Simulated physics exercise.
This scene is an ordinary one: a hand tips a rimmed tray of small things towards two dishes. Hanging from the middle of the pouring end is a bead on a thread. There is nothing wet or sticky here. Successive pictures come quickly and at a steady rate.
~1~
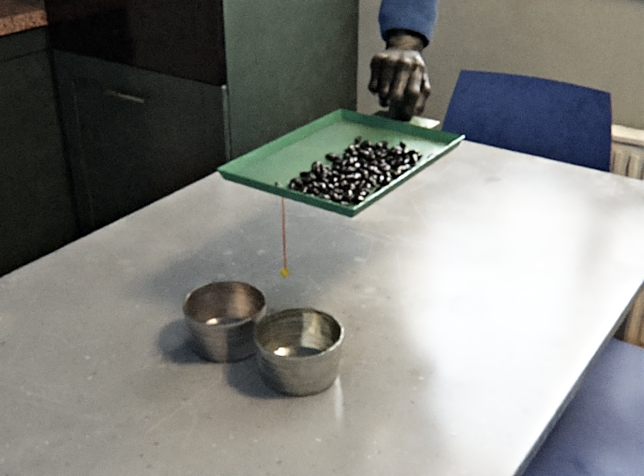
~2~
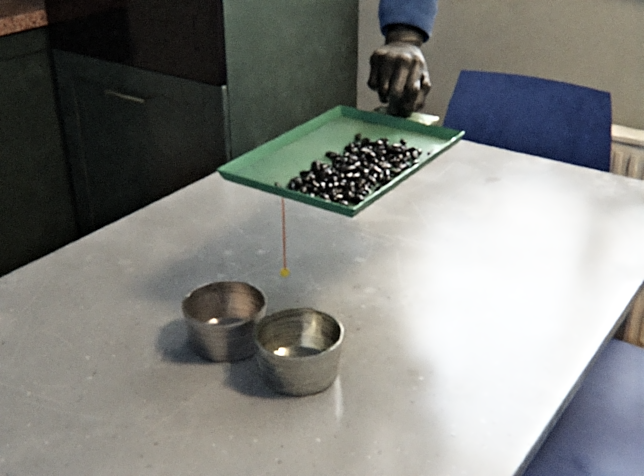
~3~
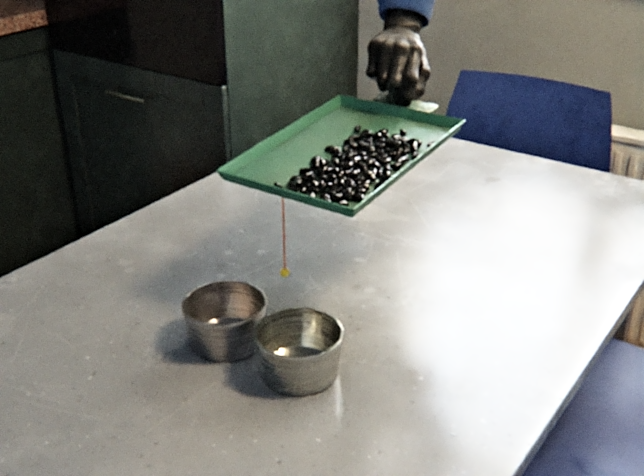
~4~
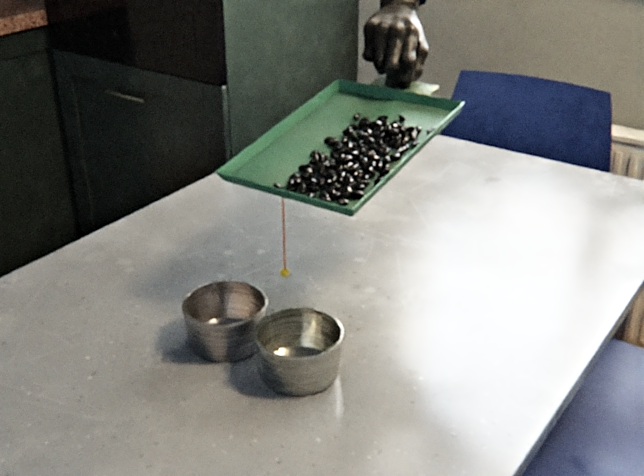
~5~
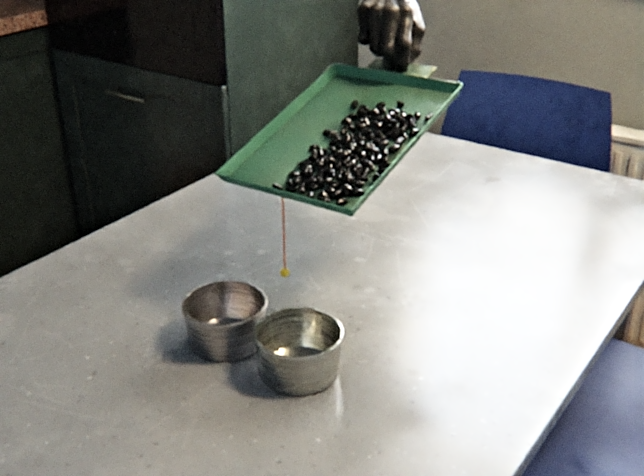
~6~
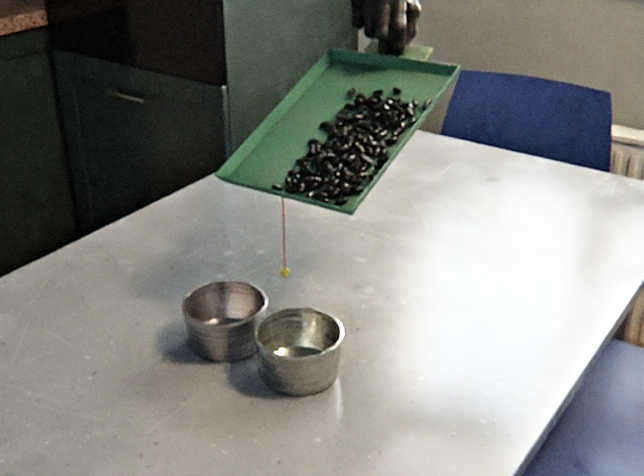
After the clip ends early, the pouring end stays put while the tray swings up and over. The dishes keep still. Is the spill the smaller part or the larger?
The load mostly goes into the dishes.
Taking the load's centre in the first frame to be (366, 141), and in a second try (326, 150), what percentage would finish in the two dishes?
From the first start you get 60 in a hundred, from the second 60 in a hundred.
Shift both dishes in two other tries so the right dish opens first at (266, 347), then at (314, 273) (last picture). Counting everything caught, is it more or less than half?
So that's a lesser portion the first time round, a lesser portion the second.
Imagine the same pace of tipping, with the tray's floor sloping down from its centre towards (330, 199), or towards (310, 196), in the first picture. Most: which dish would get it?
Tilt 1: Right-side dish. Tilt 2: Right-side dish.
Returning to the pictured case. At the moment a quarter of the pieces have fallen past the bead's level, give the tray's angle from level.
Close to 80° of tilt at that moment.
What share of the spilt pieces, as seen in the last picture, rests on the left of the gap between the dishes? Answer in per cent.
Looks to be around 70 per cent of the spill.
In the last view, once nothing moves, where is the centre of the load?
The centre comes to rest near (238, 336).
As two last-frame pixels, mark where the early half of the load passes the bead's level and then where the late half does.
It goes through near (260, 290) first, then near (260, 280).
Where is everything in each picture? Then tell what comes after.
Corners of the pouring end (223, 168) and (352, 206), level; middle of the load (356, 167), black beans; left dish (198, 337); right dish (273, 369); bead on its thread (285, 272), in the first frame.
Corners of the pouring end (223, 169) and (352, 206), level; middle of the load (356, 165), in the second frame.
Corners of the pouring end (223, 169) and (352, 206), tipped barely, level across its low end; middle of the load (355, 161), in the third frame.
Corners of the pouring end (222, 170) and (351, 206), tipped a little, level across its low end; middle of the load (354, 154), in the fourth frame.
Corners of the pouring end (221, 171) and (350, 206), tipped clearly, level across its low end; middle of the load (352, 147), in the fifth frame.
Corners of the pouring end (221, 173) and (349, 206), tipped clearly, level across its low end; middle of the load (350, 142); left dish (198, 337); right dish (273, 369), in the sixth frame.
Just after the last frame, tray tipped steeply; the larger part on the tray; just a few in the left dish; roughly a quarter in the air.
A moment on, tray tipped past a quarter turn; roughly a quarter in the right dish; roughly a third in the left dish; roughly a quarter outside both; about a tenth in the air.
Further on, tray tipped past a quarter turn; roughly a third in the right dish; roughly a third in the left dish; roughly a third outside both.
When it is over, tray tipped past a quarter turn; roughly a third in the right dish; roughly a third in the left dish; roughly a third outside both.
